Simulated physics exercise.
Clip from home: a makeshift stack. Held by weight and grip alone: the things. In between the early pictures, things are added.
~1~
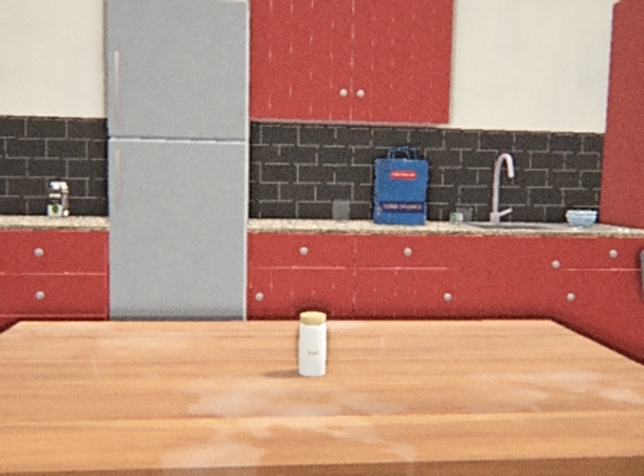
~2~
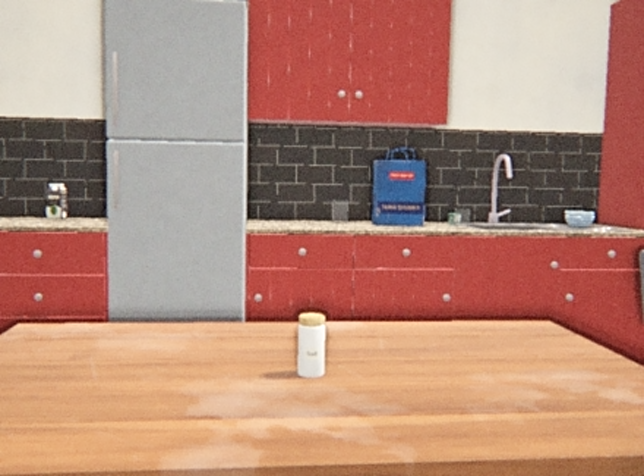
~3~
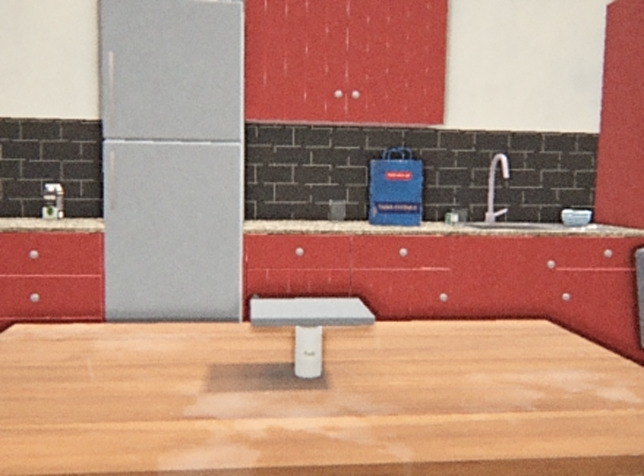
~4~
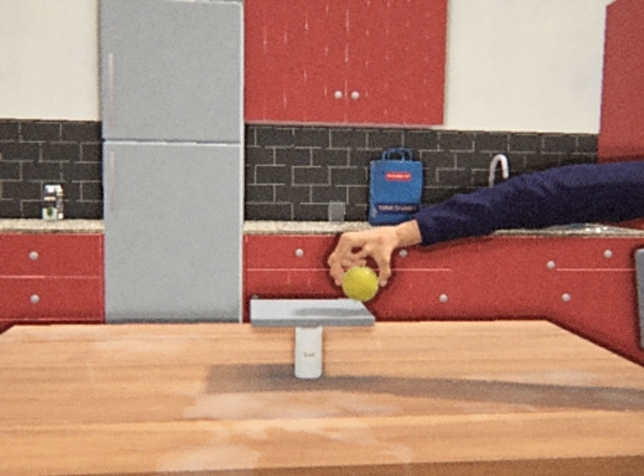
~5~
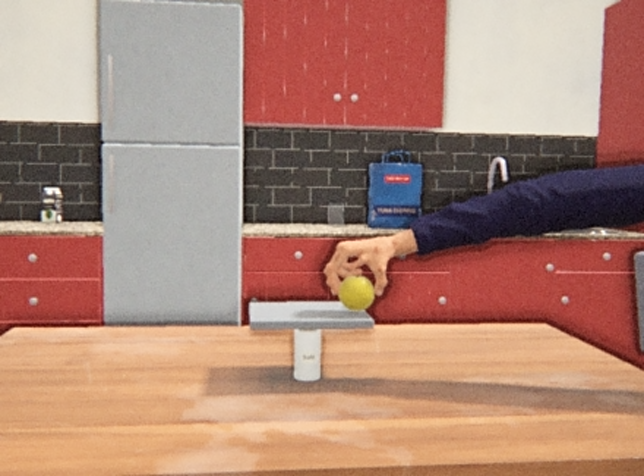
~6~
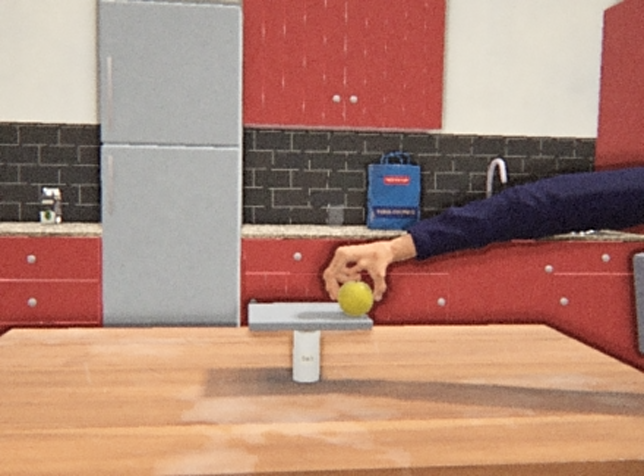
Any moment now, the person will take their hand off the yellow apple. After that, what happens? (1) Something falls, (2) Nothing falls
Something falls.
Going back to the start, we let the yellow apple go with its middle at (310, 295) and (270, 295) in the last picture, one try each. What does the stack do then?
Result of try one is that it stays stable, and of try two that it tips over.
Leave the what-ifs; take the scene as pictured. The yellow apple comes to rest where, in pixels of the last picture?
The object finishes somewhere near (372, 371).
Then, 0.30 s after the last picture, yellow apple now fallen; grey lid tipped 34° from how it was.
Then, 0.50 s after the last picture, grey lid on its side.
Then, 0.70 s after the last picture, yellow apple resting near (373, 371).
Then, 0.90 s after the last picture, grey lid now fallen.
At rest, fallen, grey lid and yellow apple; white shaker in place. Seen from the same camera at the end, yellow apple near (372, 371). The stack loses its balance.
